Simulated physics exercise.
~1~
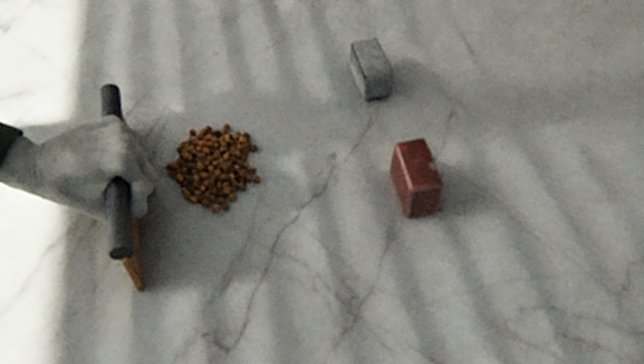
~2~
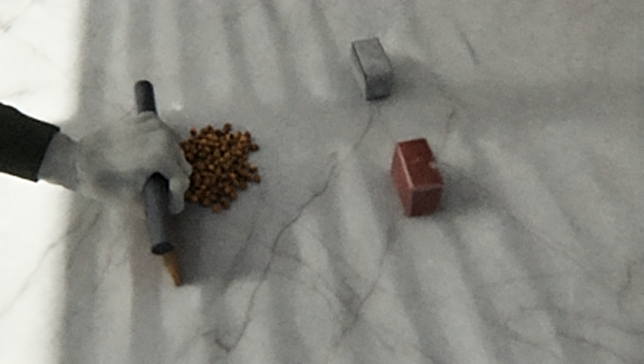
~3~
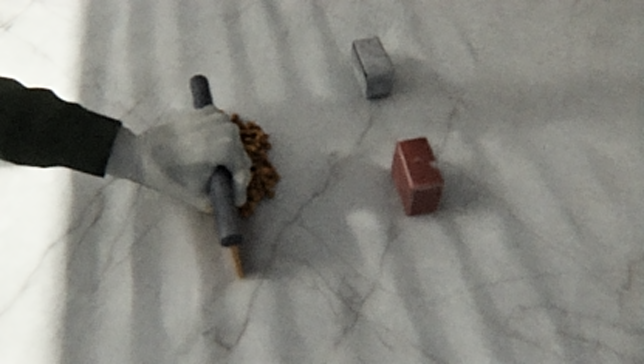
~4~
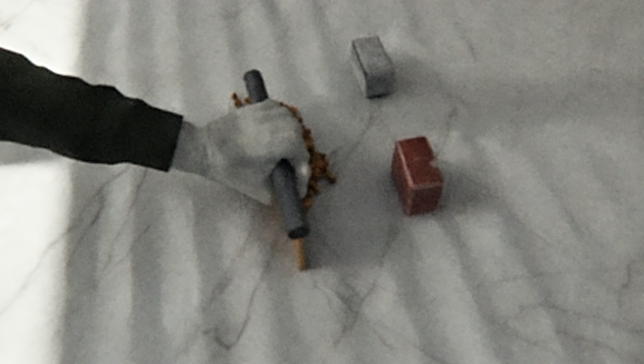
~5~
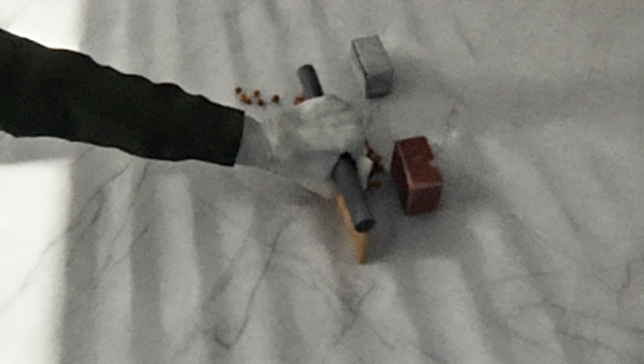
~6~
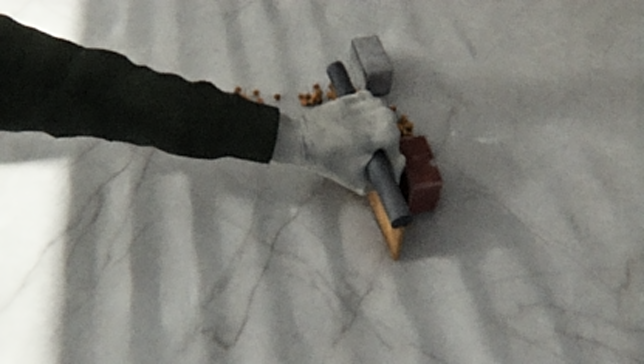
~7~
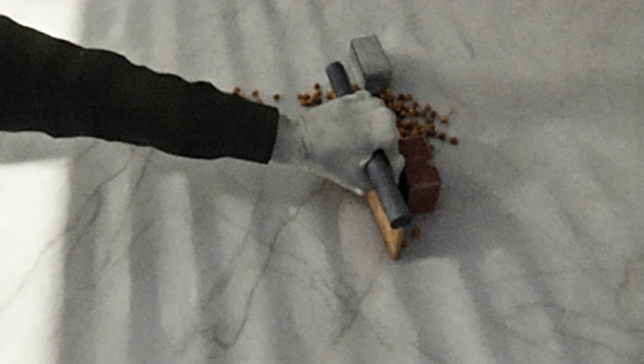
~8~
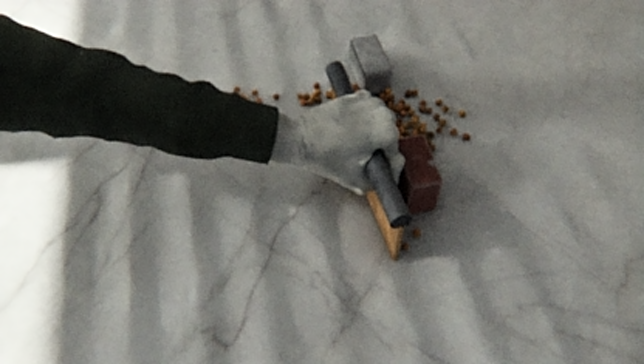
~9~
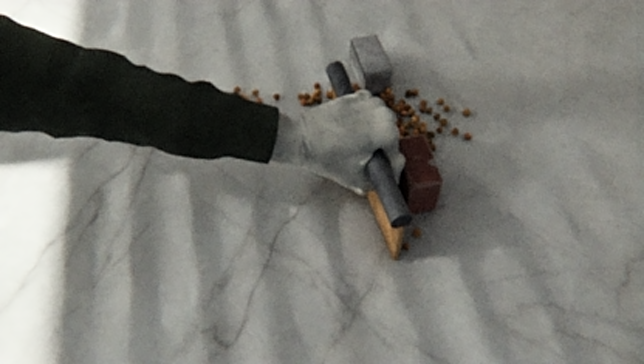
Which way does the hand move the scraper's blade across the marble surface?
The blade moves to the right, toward the two blocks, and then stops beside them.
